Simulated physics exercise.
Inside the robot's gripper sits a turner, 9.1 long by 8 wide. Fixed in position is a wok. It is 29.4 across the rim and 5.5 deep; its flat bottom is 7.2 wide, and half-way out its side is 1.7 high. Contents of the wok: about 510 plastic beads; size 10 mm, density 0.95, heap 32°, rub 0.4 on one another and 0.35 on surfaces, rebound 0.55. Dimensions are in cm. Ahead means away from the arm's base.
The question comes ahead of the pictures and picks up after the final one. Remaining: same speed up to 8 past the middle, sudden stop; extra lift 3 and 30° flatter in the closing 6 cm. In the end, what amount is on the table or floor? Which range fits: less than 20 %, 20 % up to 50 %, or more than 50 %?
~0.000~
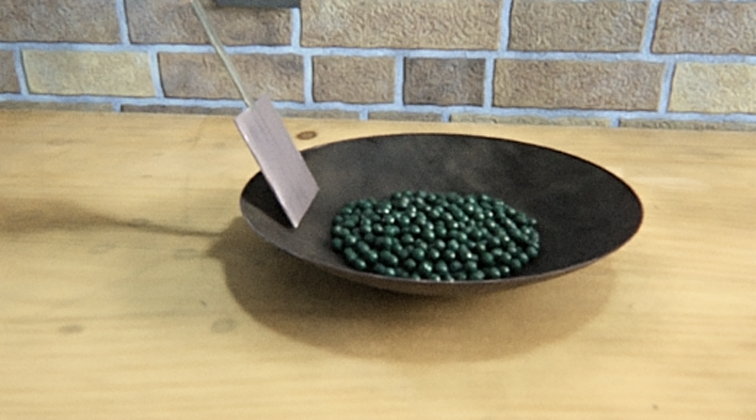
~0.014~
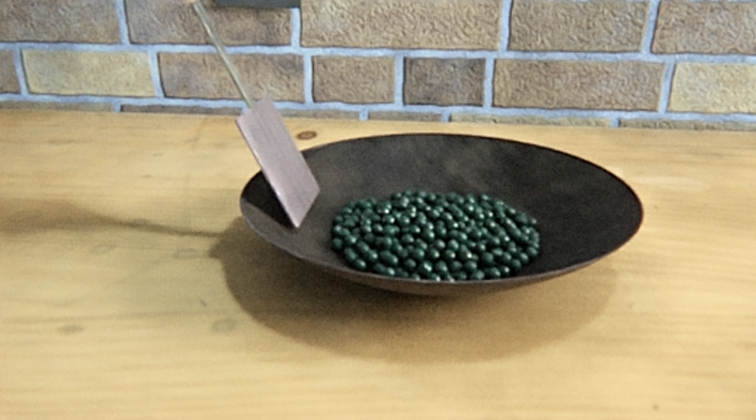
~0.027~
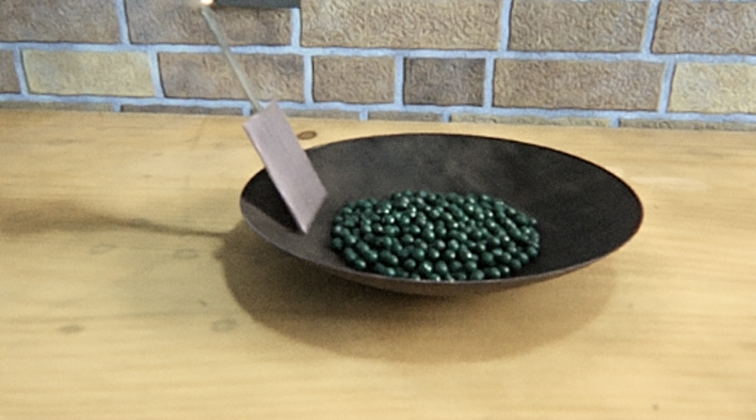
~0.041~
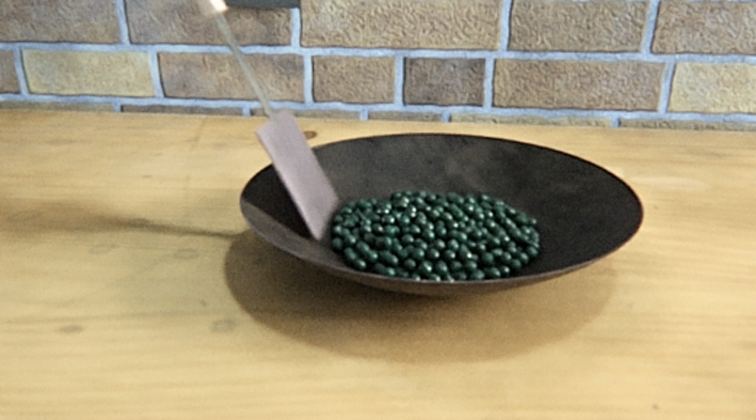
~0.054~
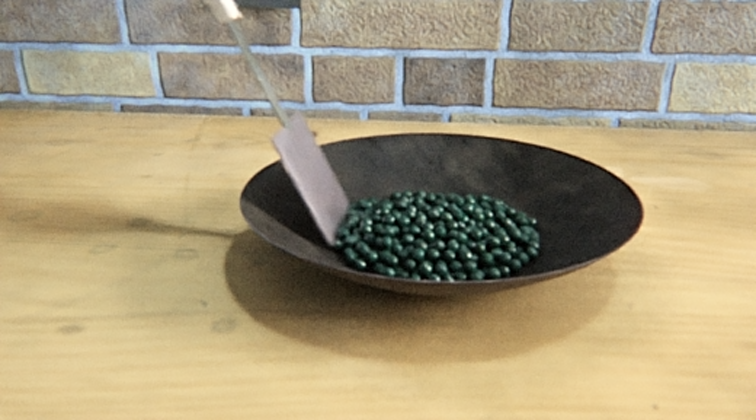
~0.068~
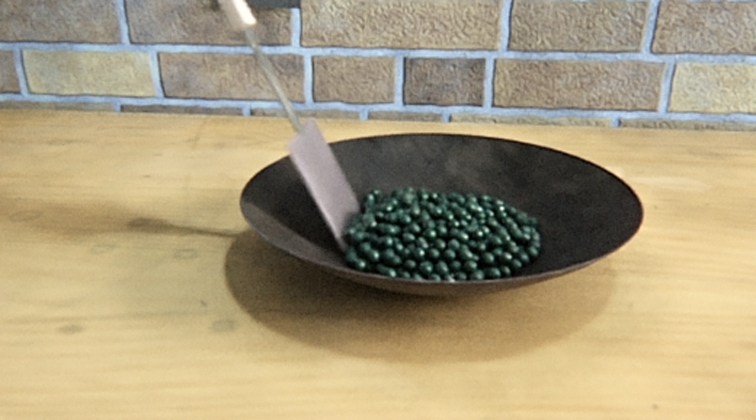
The range that fits is less than 20 %.
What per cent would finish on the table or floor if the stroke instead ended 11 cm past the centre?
Then around 30 per cent.
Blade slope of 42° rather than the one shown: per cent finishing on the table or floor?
Some 10 in a hundred.
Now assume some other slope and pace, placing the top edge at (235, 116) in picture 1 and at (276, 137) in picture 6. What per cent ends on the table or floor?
Off the vessel, on the table or floor: Some 5 percent.
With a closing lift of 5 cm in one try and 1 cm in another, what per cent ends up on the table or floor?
Near 10 and 5 percent respectively.
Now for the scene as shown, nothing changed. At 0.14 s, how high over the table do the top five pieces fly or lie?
Height: Approx. 5 cm.
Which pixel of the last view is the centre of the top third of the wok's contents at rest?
You'll find it at about (550, 222).
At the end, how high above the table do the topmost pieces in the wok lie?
About 5.5 cm above the table.
By 0.14 s, sloping 64°, highest piece 5 above the table; 508 in the wok.
By 0.20 s, sloping 55°, highest piece 6 above the table; 508 in the wok.
By 0.44 s, sloping 34°, highest piece 7 above the table; 452 in the wok, 47 on the table or floor, 9 on the blade or in flight.
By 1.49 s, sloping 34°, highest piece 6 above the table; 452 in the wok, 56 on the table or floor.
Final count, 452 in the wok, 56 on the table or floor. That is 11 % on the table or floor.
